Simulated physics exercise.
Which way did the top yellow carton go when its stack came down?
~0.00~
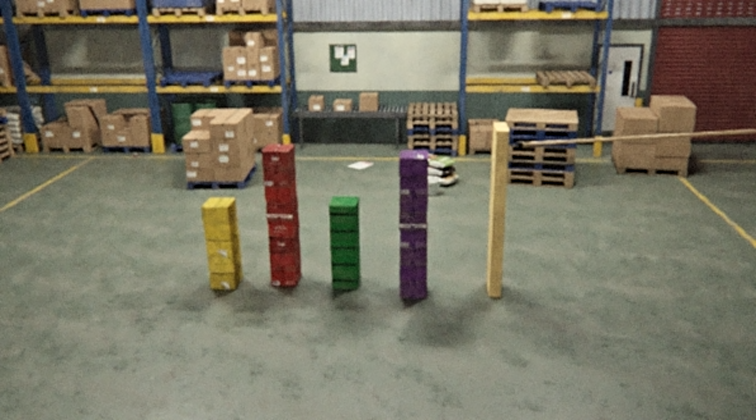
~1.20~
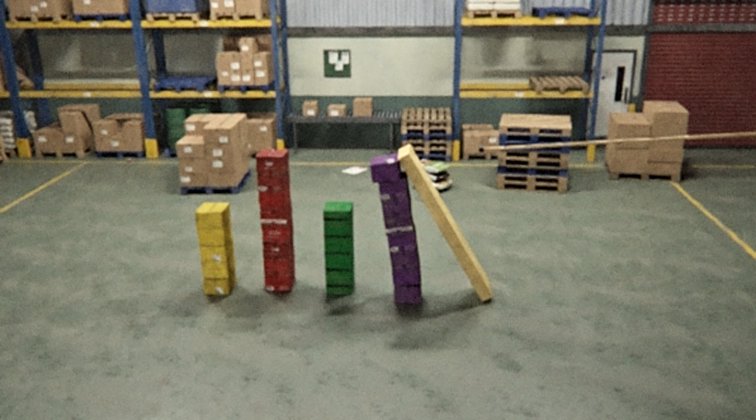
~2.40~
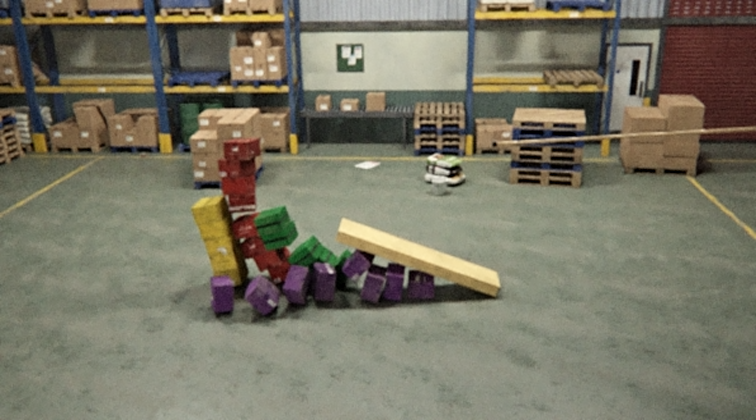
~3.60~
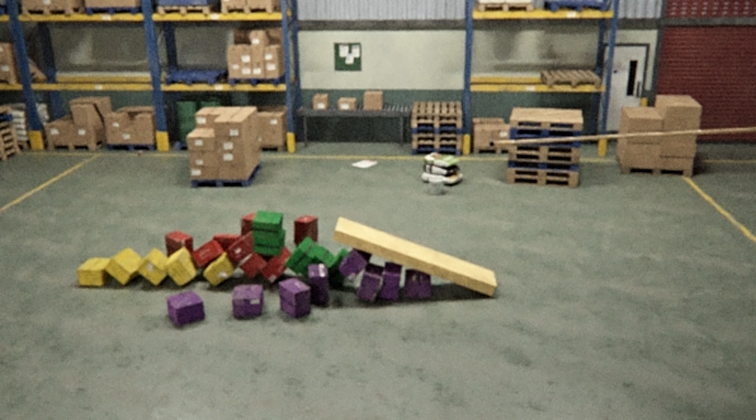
The top yellow carton went to the left, ending up on the floor at the far end of the scattered cartons.
